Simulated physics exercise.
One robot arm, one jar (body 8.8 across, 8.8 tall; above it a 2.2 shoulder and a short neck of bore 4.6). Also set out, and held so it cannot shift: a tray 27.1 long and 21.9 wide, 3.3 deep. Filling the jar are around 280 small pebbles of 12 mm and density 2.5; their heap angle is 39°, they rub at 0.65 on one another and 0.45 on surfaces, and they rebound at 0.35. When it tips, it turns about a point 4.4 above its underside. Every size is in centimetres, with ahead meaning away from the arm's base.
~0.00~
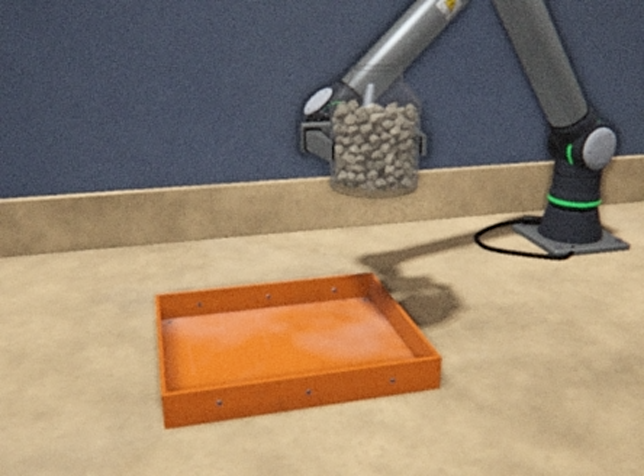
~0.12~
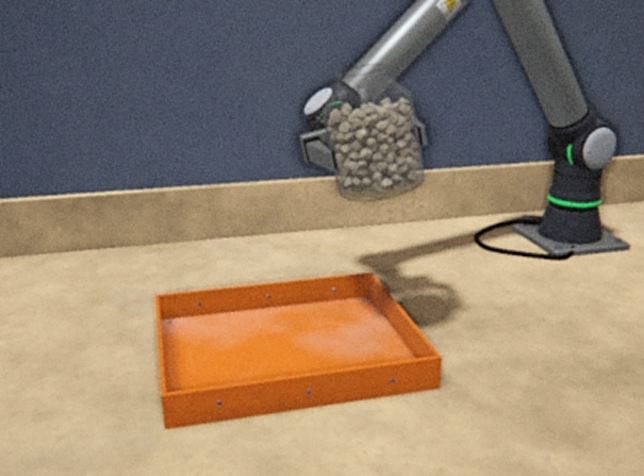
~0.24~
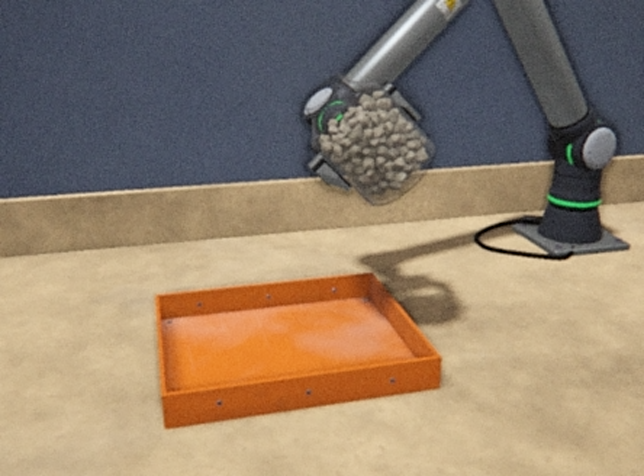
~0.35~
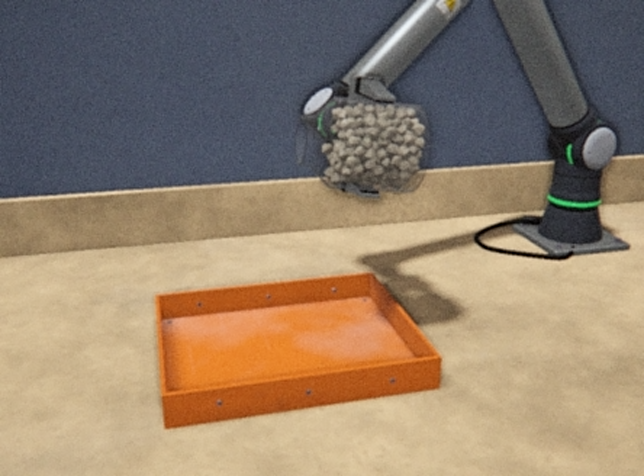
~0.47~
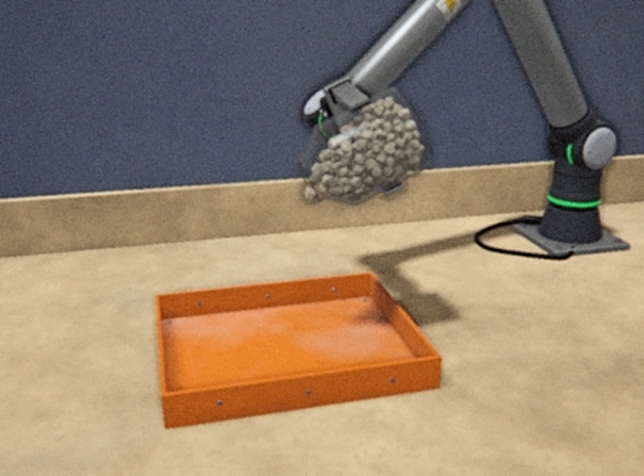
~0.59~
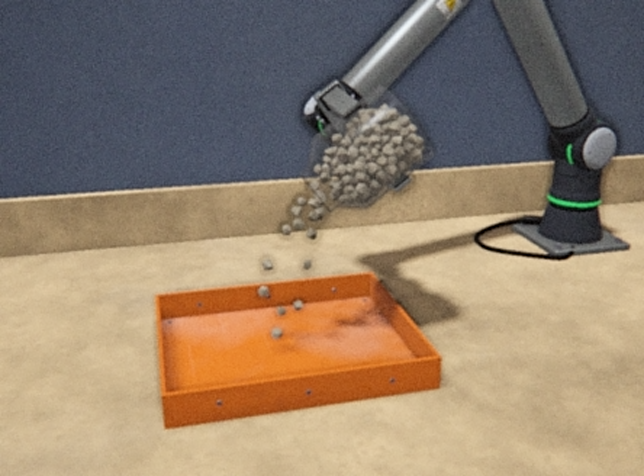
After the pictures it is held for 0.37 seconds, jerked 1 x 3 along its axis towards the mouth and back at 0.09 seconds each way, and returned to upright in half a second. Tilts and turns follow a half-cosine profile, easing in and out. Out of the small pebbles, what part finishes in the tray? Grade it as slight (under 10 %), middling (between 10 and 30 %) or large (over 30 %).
Grade: Middling.
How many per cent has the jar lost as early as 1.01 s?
At that point I'd say close to 15 per cent has gone.
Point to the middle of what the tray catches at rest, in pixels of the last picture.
Roughly at pixel (268, 344).
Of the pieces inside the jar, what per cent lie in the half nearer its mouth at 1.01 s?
Close to 60 per cent sits in the mouth half.
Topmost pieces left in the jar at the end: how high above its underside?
Roughly 8.0 cm up.
After 1.01 s, tipped 126°, highest piece 25 above the table; 236 in the jar, 43 in the tray.
After 1.43 s, tipped 47°, highest piece 28 above the table; 223 in the jar, 55 in the tray, 1 in flight or on a rim.
After 1.84 s, upright, highest piece 26 above the table; 223 in the jar, 56 in the tray.
After 2.54 s, upright, highest piece 26 above the table; 223 in the jar, 56 in the tray.
At rest, 223 in the jar, 56 in the tray. That is 20 % in the tray.
